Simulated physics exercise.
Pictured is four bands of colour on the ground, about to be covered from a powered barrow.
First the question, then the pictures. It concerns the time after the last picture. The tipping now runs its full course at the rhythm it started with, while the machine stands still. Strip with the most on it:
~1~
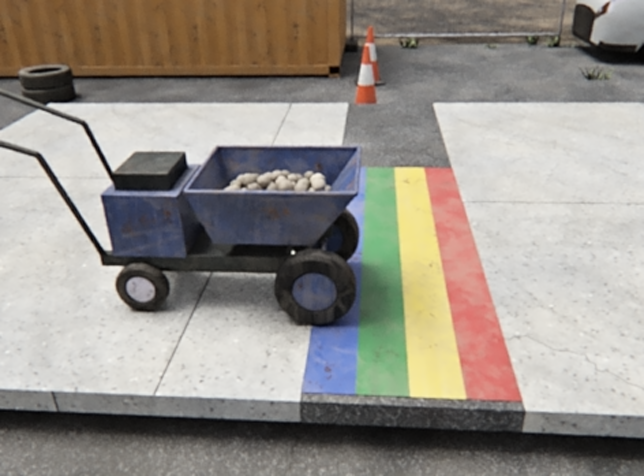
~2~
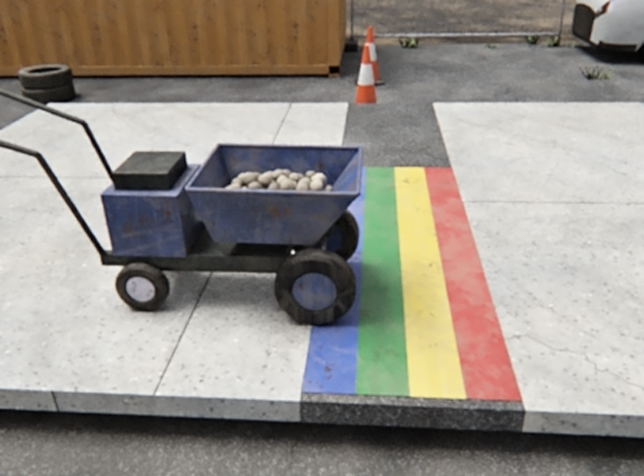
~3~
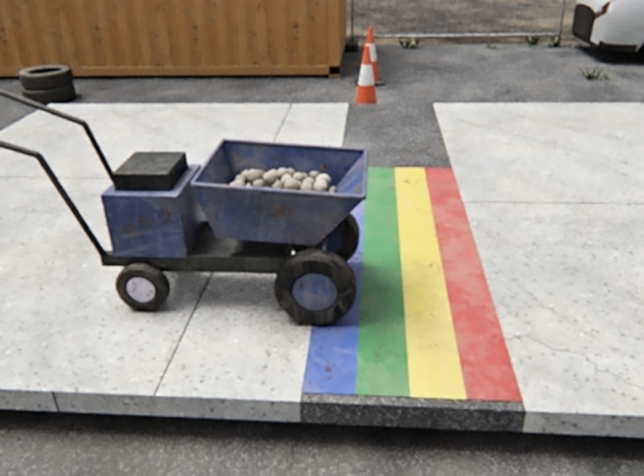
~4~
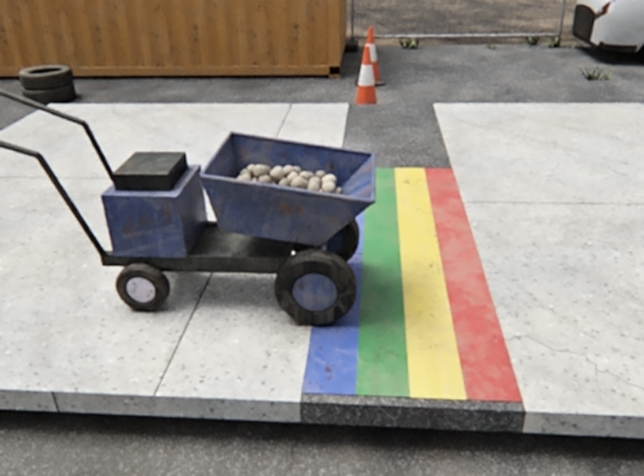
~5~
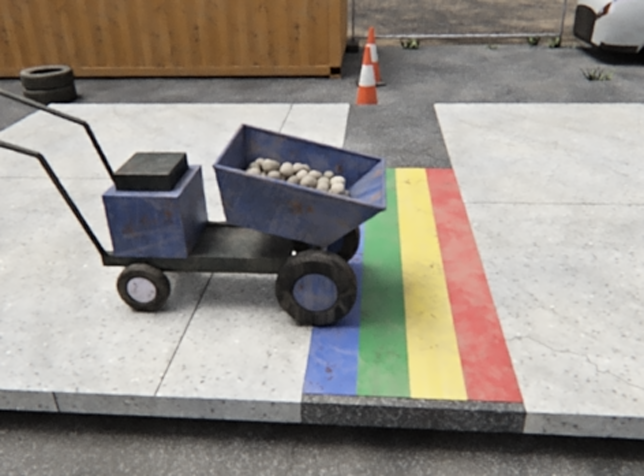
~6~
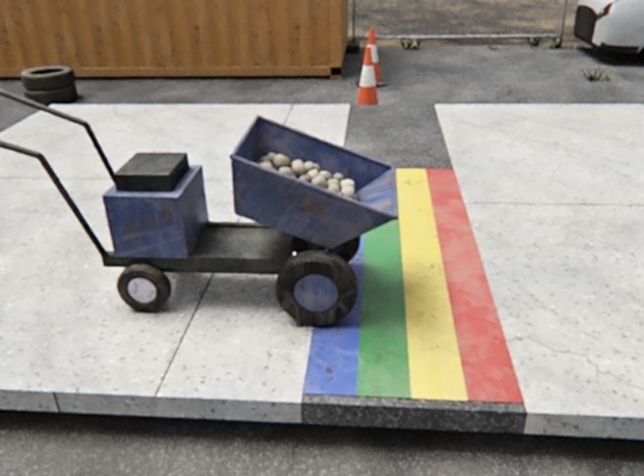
Red strip.
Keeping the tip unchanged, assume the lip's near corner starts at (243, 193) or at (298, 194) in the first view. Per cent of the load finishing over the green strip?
About 30 percent at the first place and about 30 percent at the second.
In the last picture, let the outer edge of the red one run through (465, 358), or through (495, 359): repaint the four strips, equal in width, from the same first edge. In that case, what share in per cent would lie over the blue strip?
The first gives around 0 per cent, the second around 0 per cent.
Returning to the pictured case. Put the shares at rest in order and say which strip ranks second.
Second: The yellow one.
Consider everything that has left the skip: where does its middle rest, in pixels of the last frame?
Around (463, 289).
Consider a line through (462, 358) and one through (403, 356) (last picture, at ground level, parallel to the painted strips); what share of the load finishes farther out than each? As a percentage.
The first comes to 50 %, the second to 80 %.
Soon after the last picture, skip tipped steeply; all in the skip.
A little later, skip tipped right over; most in the skip; a small part over the yellow strip; a small part over the red strip.
Later still, skip tipped right over; about a third in the skip; about a quarter over the yellow strip; about half over the red strip; a small part off the paint.
At rest, skip tipped right over; about a quarter in the skip; none over the blue strip; none over the green strip; about a quarter over the yellow strip; about half over the red strip; a small part off the paint.
